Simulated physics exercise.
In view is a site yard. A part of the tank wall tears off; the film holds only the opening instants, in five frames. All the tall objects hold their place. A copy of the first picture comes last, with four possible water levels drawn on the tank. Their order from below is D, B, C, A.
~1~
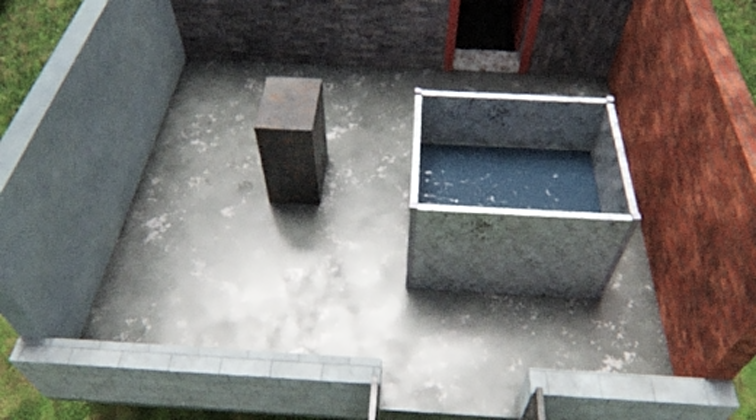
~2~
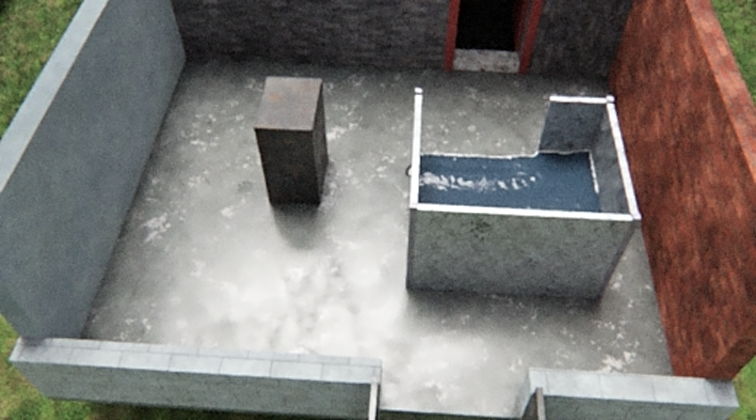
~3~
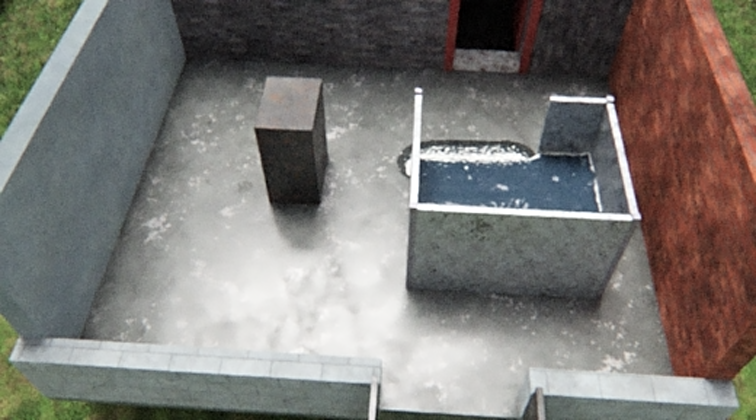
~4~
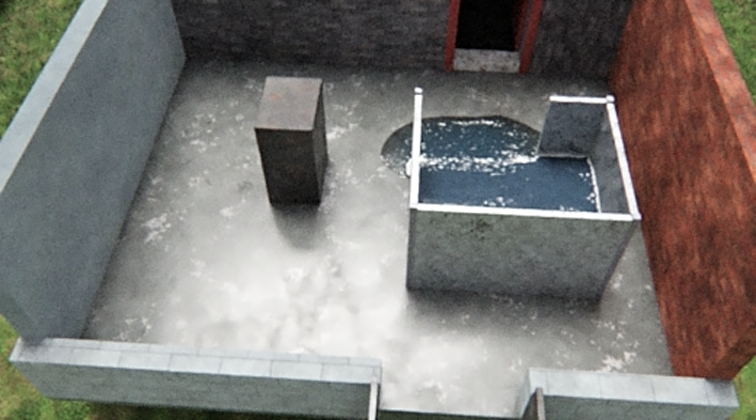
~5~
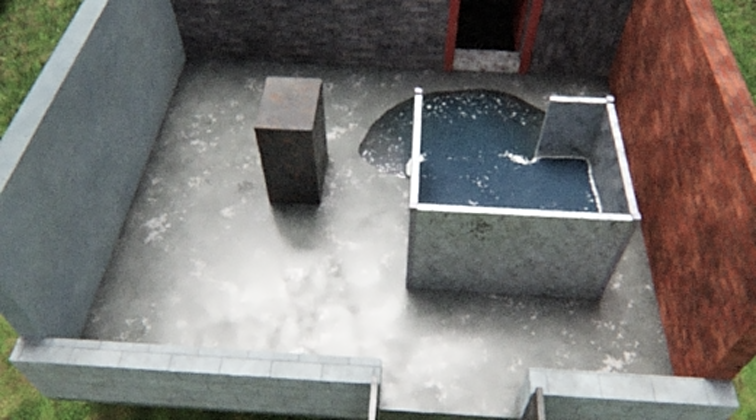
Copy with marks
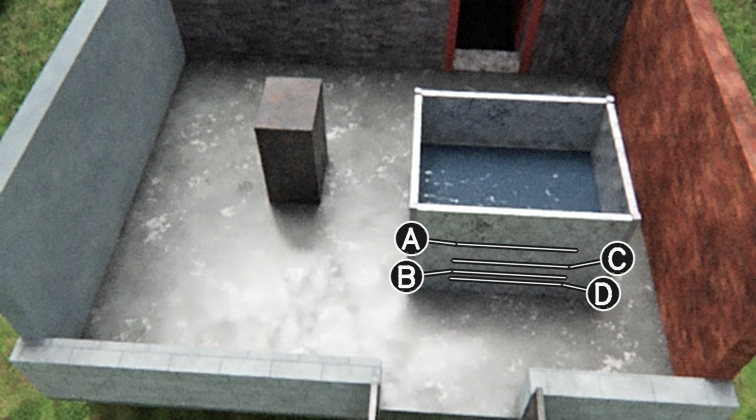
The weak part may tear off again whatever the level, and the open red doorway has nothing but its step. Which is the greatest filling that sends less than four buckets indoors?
I would pick level B.
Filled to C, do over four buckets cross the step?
Yes, that goes wrong.
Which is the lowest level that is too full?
The answer is C.
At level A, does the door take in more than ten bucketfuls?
Yes, clearly.
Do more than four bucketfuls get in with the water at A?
Yes.
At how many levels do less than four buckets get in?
Two of the four.
On the marked copy, A at (515, 247); B at (508, 274); C at (511, 263); D at (506, 281); from the bottom up D, B, C, A.
Choosing A, dozens of bucketfuls pour in.
Choosing B, a bucket or two gets in.
Choosing C, about 10 bucketfuls get in.
Choosing D, nothing gets over.
